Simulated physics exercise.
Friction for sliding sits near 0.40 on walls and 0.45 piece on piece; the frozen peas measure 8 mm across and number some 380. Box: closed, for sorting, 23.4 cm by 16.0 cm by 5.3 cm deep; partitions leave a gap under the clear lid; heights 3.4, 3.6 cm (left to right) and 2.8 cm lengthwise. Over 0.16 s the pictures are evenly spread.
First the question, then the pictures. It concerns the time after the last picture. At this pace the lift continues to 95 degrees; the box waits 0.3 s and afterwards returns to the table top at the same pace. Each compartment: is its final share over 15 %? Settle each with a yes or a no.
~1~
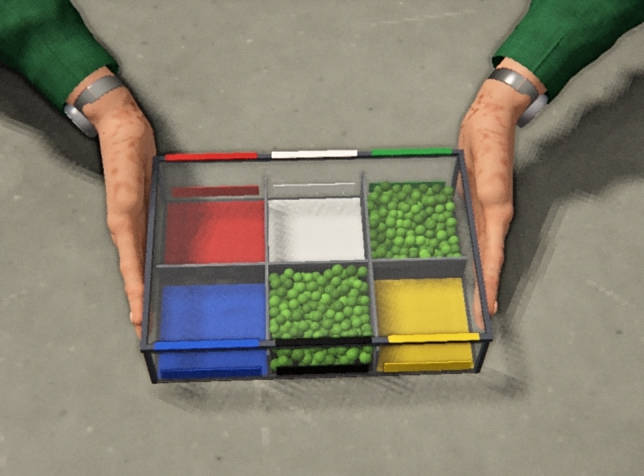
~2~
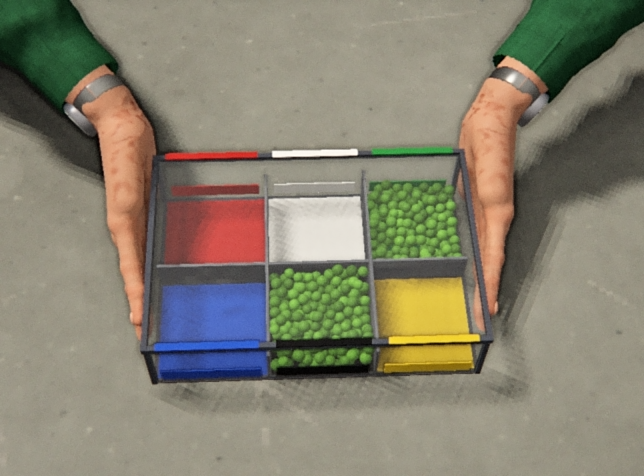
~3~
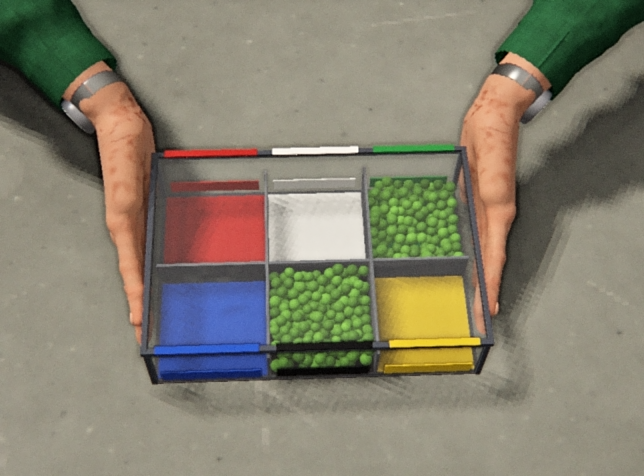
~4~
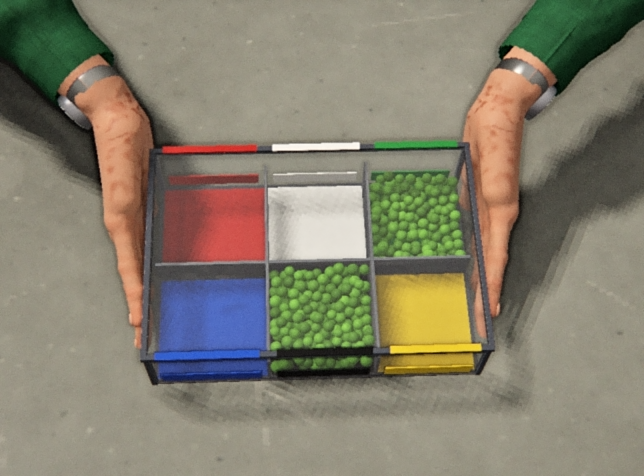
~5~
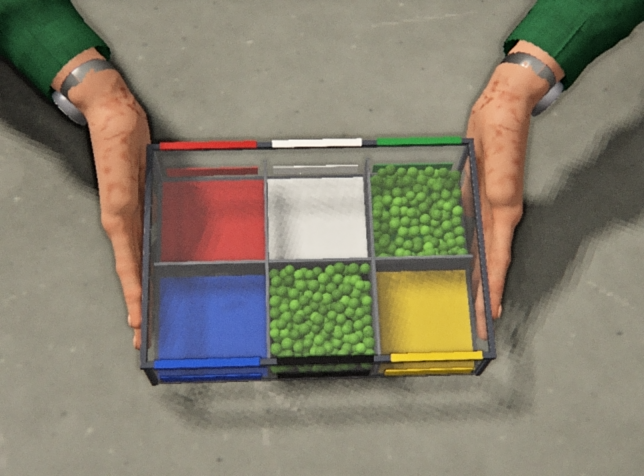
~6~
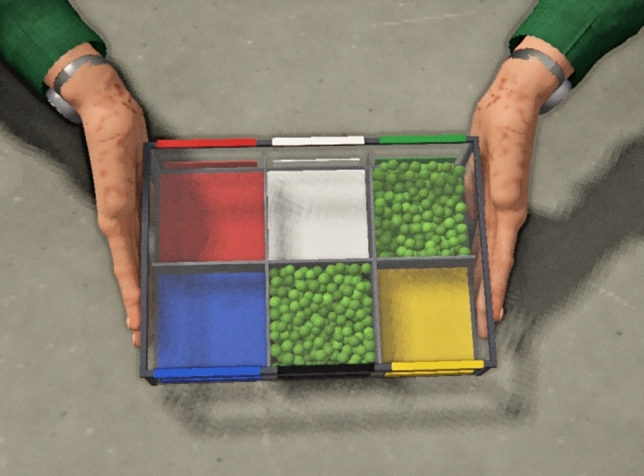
In the end red compartment: Stays behind the line; blue compartment: Stays behind the line; green compartment: Stays behind the line; yellow compartment: Crosses the line; white compartment: Stays behind the line; black compartment: Crosses the line.
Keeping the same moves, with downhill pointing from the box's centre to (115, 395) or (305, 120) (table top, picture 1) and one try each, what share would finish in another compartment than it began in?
I'd put it at about 45 per cent for the first tilt and about 50 per cent for the second.
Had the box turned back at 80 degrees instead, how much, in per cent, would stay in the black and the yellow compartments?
Result - black 55 percent, yellow 25 percent.
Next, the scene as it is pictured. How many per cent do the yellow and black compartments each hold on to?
Yellow at 40 and black at 55, in per cent.
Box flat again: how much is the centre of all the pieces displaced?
Net shift: Approx. 4.5 cm.
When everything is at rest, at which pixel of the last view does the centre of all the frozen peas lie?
After settling, the middle sits near (361, 336).
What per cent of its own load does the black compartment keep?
Share retained: Some 100 per cent.
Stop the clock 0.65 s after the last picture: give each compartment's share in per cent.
You'd find red at 0, blue at 0, green at 10, yellow at 35, white at 0 and black at 55 per cent.
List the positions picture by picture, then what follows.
The first frame shows box tilt 0 degrees, front corners at (147, 346) and (486, 336); green 45 %, black 55 %.
The second frame shows box tilt 1 degrees, front corners at (147, 347) and (487, 337).
The third frame shows box tilt 3 degrees, front corners at (147, 350) and (488, 340), lowest corner right front.
The fourth frame shows box tilt 7 degrees, front corners at (147, 356) and (489, 346), lowest corner right front.
The fifth frame shows box tilt 13 degrees, front corners at (147, 363) and (490, 353), lowest corner right front.
The sixth frame shows box tilt 19 degrees, front corners at (146, 371) and (491, 362), lowest corner right front; green 45 %, black 55 %.
Then, 0.65 s after the last picture, tilt 95 degrees; green 10 %, yellow 35 %, black 55 %.
Then, 1.07 s after the last picture, tilt 55 degrees; green 5 %, yellow 40 %, black 55 %.
Then, 1.58 s after the last picture, tilt 0 degrees; green 5 %, yellow 40 %, black 55 %.
In the end, red 0 %, blue 0 %, green 5 %, yellow 40 %, white 0 %, black 55 %.
